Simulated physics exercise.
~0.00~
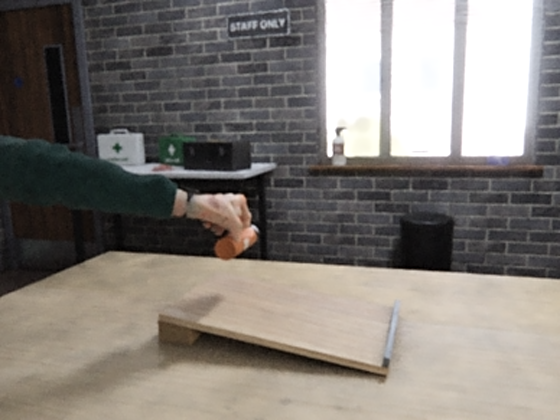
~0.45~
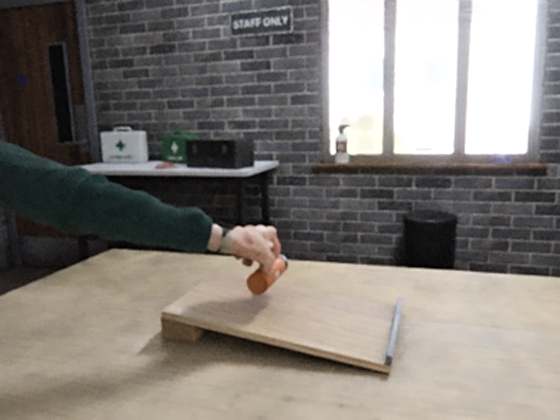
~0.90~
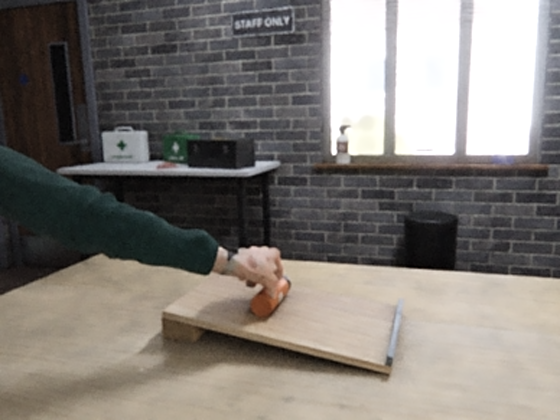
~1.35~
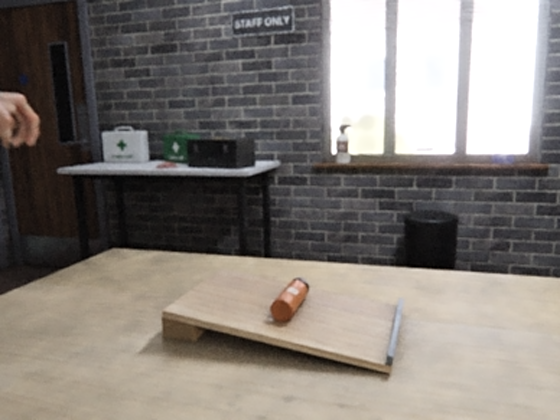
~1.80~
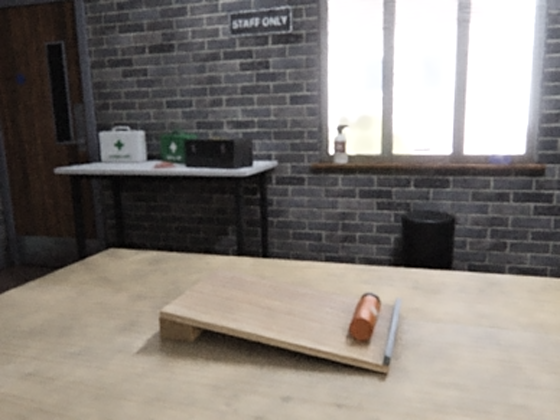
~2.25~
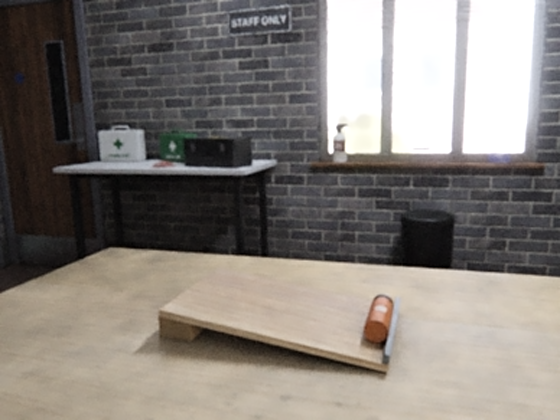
On a wooden tabletop, a hand sets an orange cylinder on a sloping board and withdraws, the cylinder rolling down rightward to the lower edge.
